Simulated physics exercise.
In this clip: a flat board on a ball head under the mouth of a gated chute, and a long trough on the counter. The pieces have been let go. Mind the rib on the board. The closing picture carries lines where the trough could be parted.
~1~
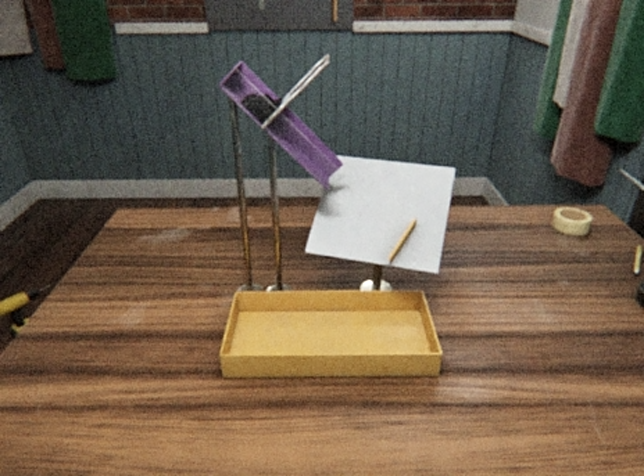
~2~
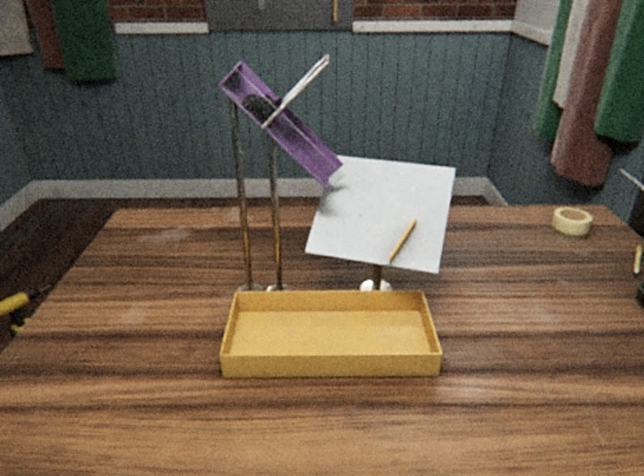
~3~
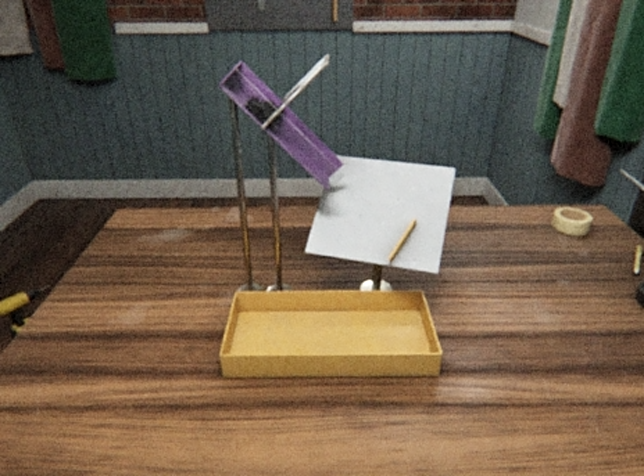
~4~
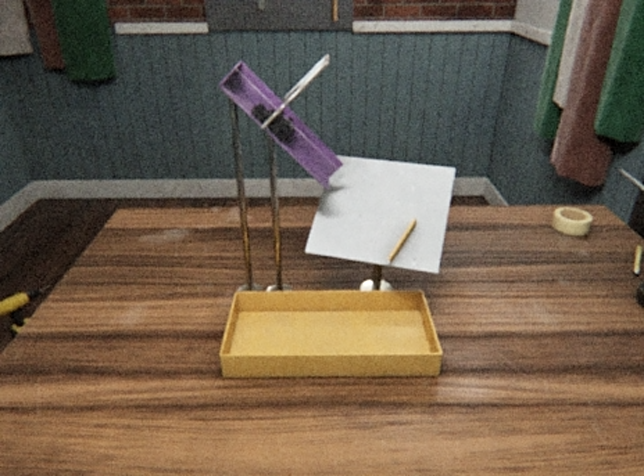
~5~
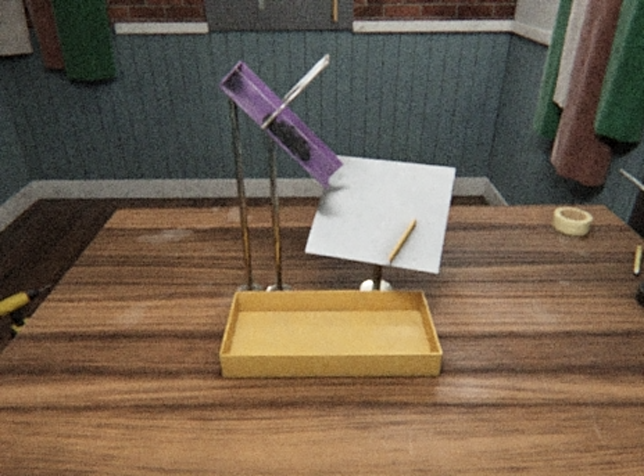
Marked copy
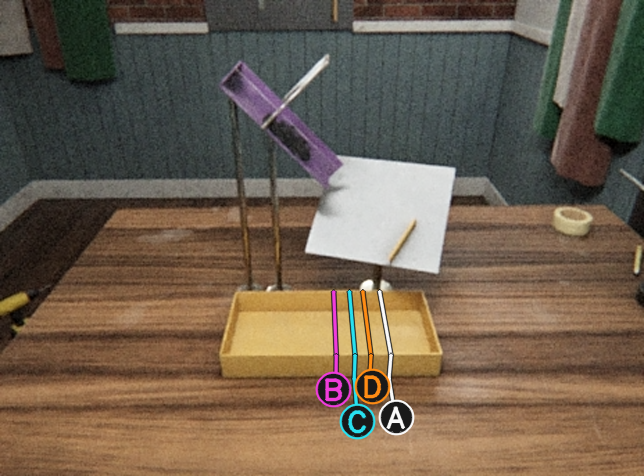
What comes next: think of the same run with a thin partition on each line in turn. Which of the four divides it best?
Choose D.
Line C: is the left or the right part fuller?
Right.
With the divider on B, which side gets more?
The right side.
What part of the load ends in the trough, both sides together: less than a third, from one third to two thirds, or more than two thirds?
It is more than two thirds.
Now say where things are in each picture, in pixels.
The first frame shows load behind the gate near (263, 106), black beans; lip of the chute near (328, 184), sloping fairly steeply.
The second frame shows middle of the board near (381, 210), tilted fairly steeply; middle of its low edge near (369, 262); of its high edge near (392, 161).
The third frame shows front corners of the trough near (221, 355) and (441, 354), empty; front of the load near (275, 125).
The fourth frame shows middle of the load near (276, 124); its front near (289, 141), close to a third of the way to the lip; rib from (415, 219) to (389, 258).
The fifth frame shows middle of the load near (290, 137); its front near (308, 160), close to two thirds of the way to the lip.
On the marked copy, line A crosses the front rim at (390, 354); line B crosses the front rim at (336, 354); line C crosses the front rim at (355, 354); line D crosses the front rim at (370, 354).
For line A, of what is caught, all but a few on the left of the divider, a small share on the right.
For line B, of what is caught, a small share on the left of the divider, all but a few on the right.
For line C, of what is caught, a small share on the left of the divider, the bulk on the right.
For line D, of what is caught, close to a third on the left of the divider, close to two thirds on the right.
